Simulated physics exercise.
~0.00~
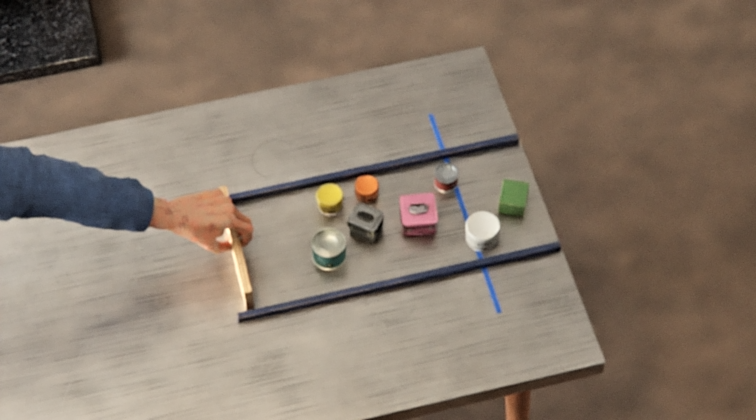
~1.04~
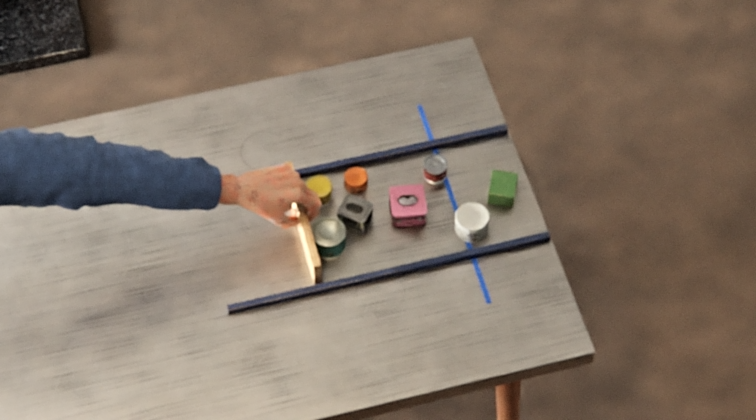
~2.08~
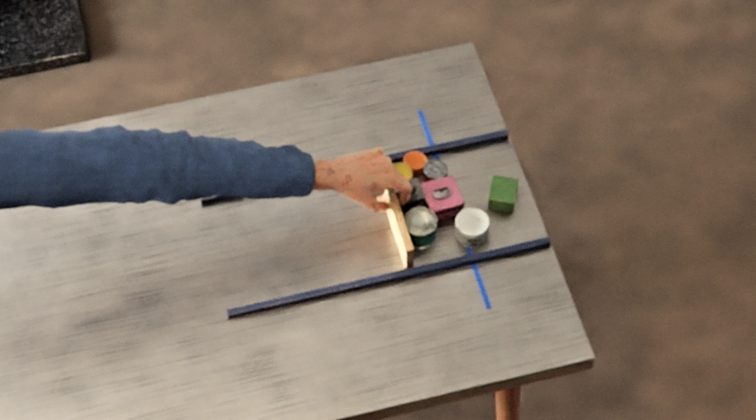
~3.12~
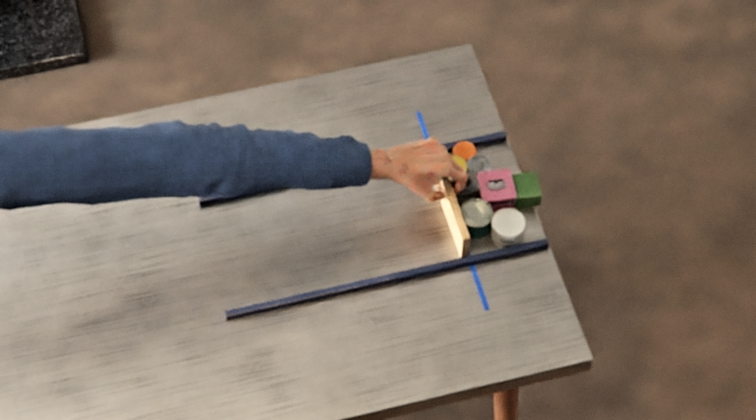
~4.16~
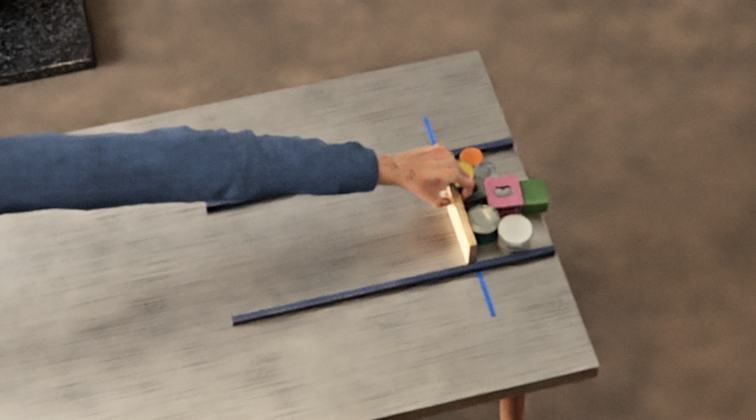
A hand in a blue sleeve grips an upright wooden board at the left end of two dark rails on a grey tabletop, seen from above by a slightly swaying camera. Between the rails sit eight small things, including a yellow tin, an orange tub, a turquoise pot, a grey case, a pink box, a white tub and a green block, with blue tape crossing near the right. The hand pushes the board rightward, gathering them into a cluster. It halts around the tape, the things crowded near the table's right edge, and none falls.
